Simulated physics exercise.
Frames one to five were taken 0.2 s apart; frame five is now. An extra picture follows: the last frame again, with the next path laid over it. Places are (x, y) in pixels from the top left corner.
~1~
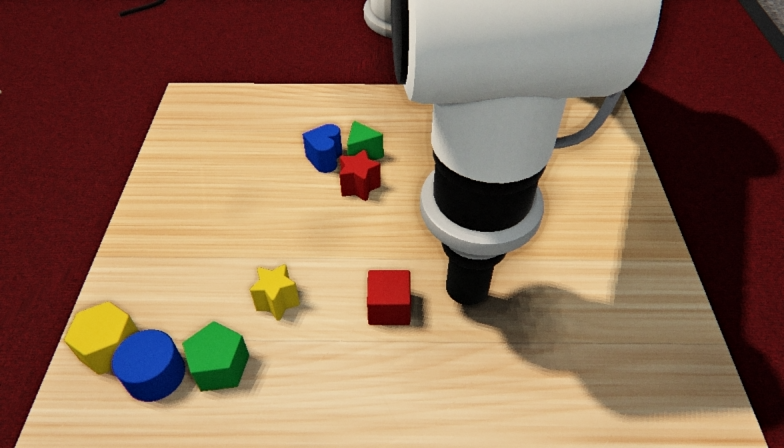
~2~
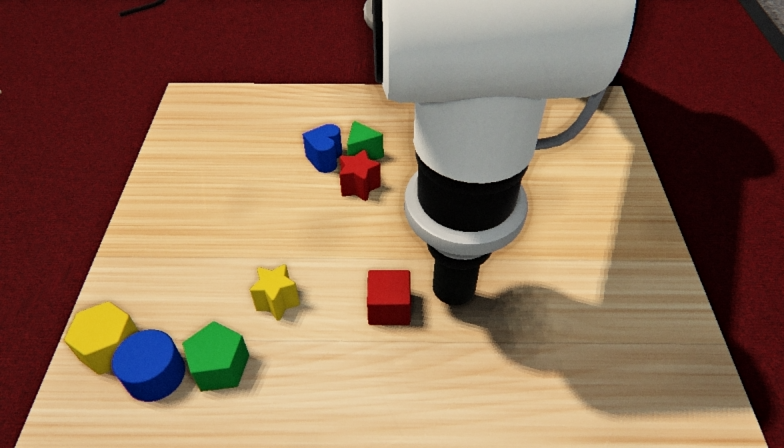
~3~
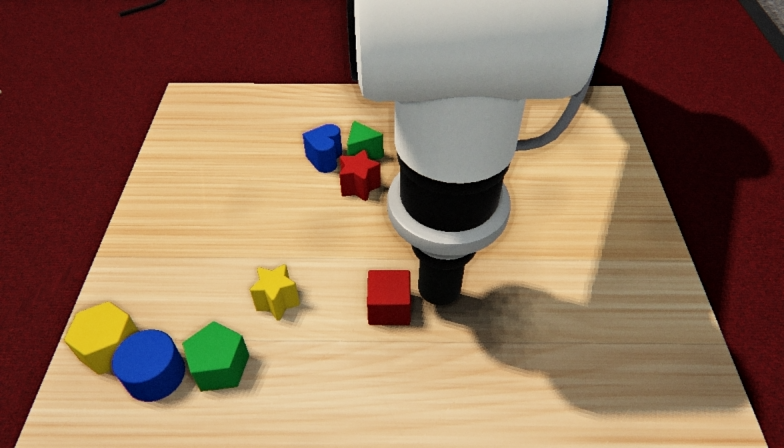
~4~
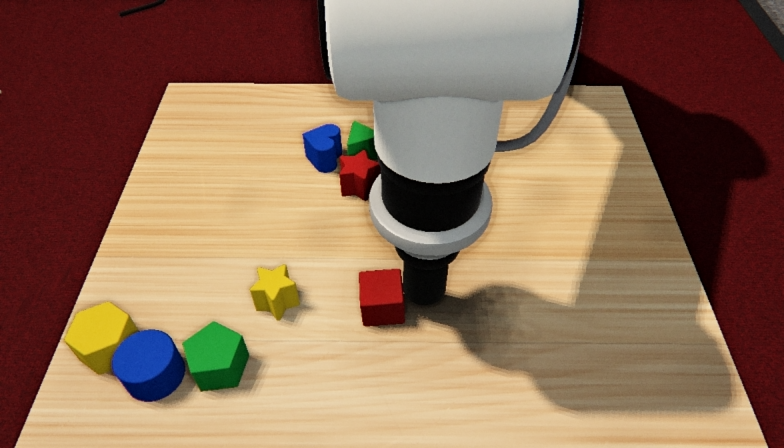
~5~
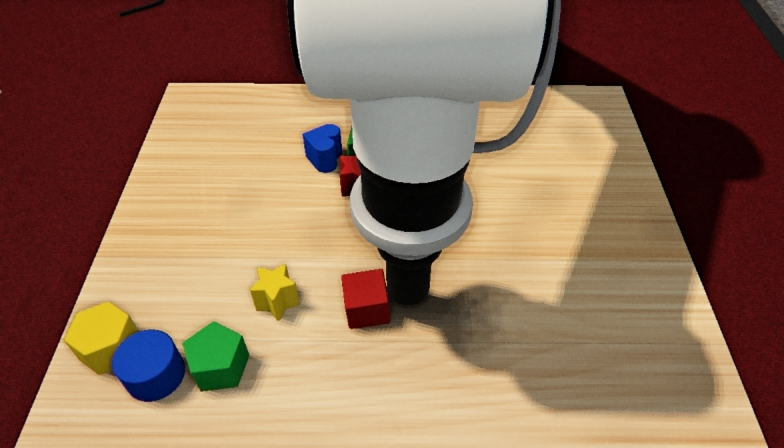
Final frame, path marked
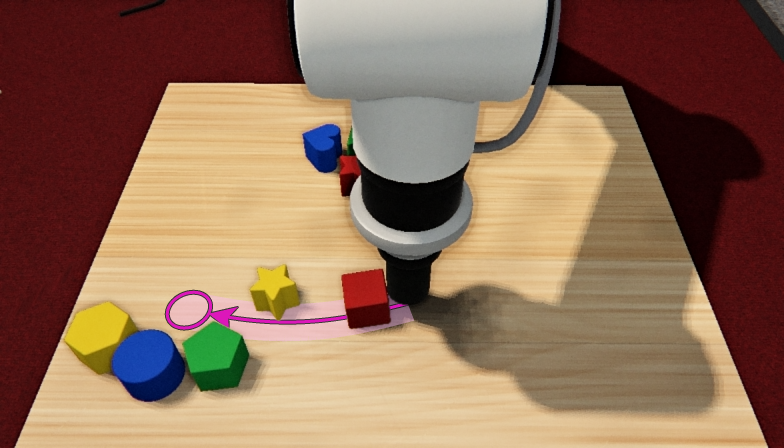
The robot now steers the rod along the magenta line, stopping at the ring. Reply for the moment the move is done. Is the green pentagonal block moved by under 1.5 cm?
I expect so.
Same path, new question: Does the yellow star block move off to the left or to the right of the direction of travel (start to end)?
So, looking from the first point of the path to the last, the yellow star block moves rightwards.
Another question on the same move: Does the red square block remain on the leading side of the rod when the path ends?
Yes - that is the case.
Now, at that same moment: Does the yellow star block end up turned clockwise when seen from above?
Yes.
Path on the board, from (408, 303) over (335, 319) and (260, 321) to (189, 310).
One third of the way, rod (333, 304); yellow star block (249, 277); red square block (286, 297), turned 20° clockwise.
Two thirds of the way, rod (253, 306); yellow star block (179, 267), turned 25° clockwise; red square block (206, 296), turned 30° clockwise.
At the end, rod (182, 294); yellow six-sided block (80, 333); green pentagonal block in place; yellow star block (144, 264), turned 105° clockwise; red square block (133, 301), turned 20° anticlockwise.
